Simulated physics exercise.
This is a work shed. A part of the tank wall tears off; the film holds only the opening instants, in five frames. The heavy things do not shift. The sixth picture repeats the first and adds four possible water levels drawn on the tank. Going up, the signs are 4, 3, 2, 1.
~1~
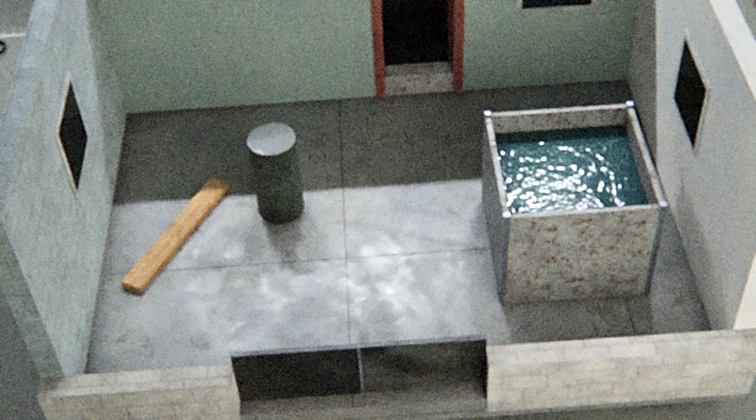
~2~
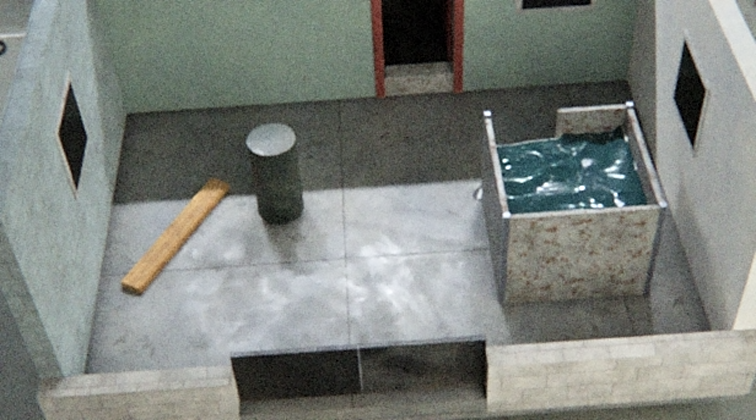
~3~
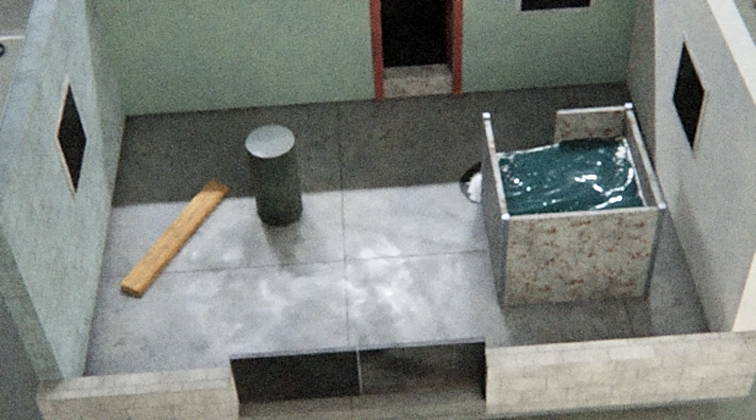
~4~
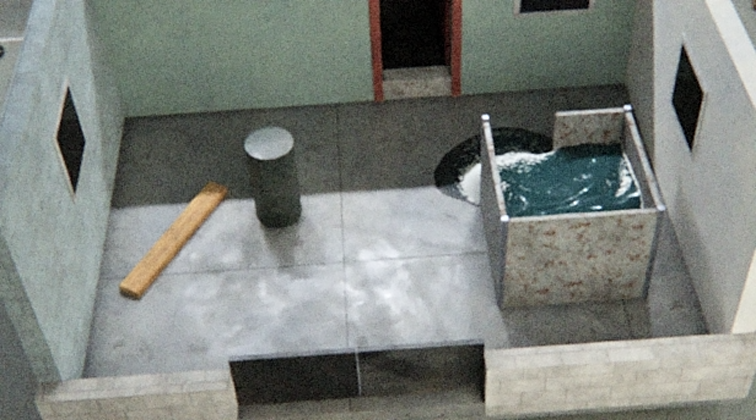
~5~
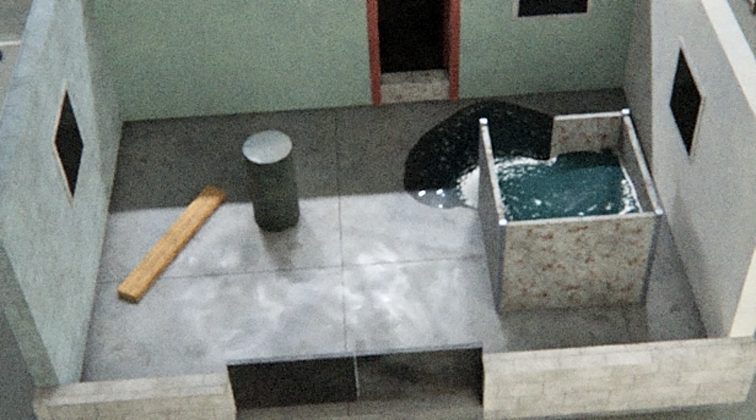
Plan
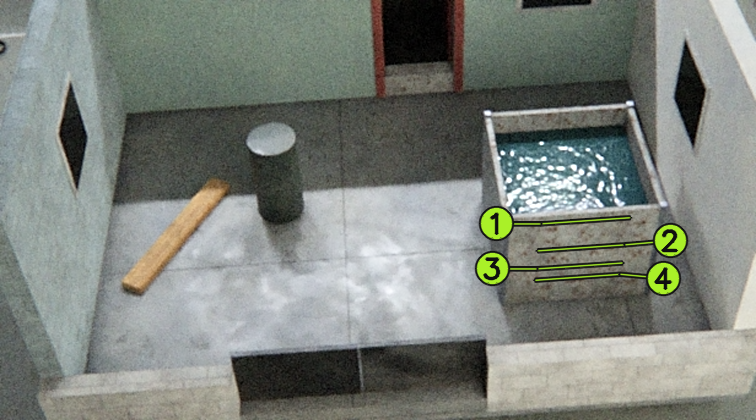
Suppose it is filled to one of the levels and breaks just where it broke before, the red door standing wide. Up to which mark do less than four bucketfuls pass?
2 will do.
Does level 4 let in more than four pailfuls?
No, not at all.
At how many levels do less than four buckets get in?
Three of the four.
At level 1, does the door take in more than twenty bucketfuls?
No, it does not.
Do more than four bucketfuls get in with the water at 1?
Yes, it does.
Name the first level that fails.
Here it is level 1.
On the marked copy, 1 at (585, 220); 2 at (581, 247); 3 at (579, 265); 4 at (577, 277); from the bottom up 4, 3, 2, 1.
If 1 is chosen, about 8 bucketfuls get in.
If 2 is chosen, a splash gets over, under a bucket.
If 3 is chosen, nothing gets over.
If 4 is chosen, nothing gets over.
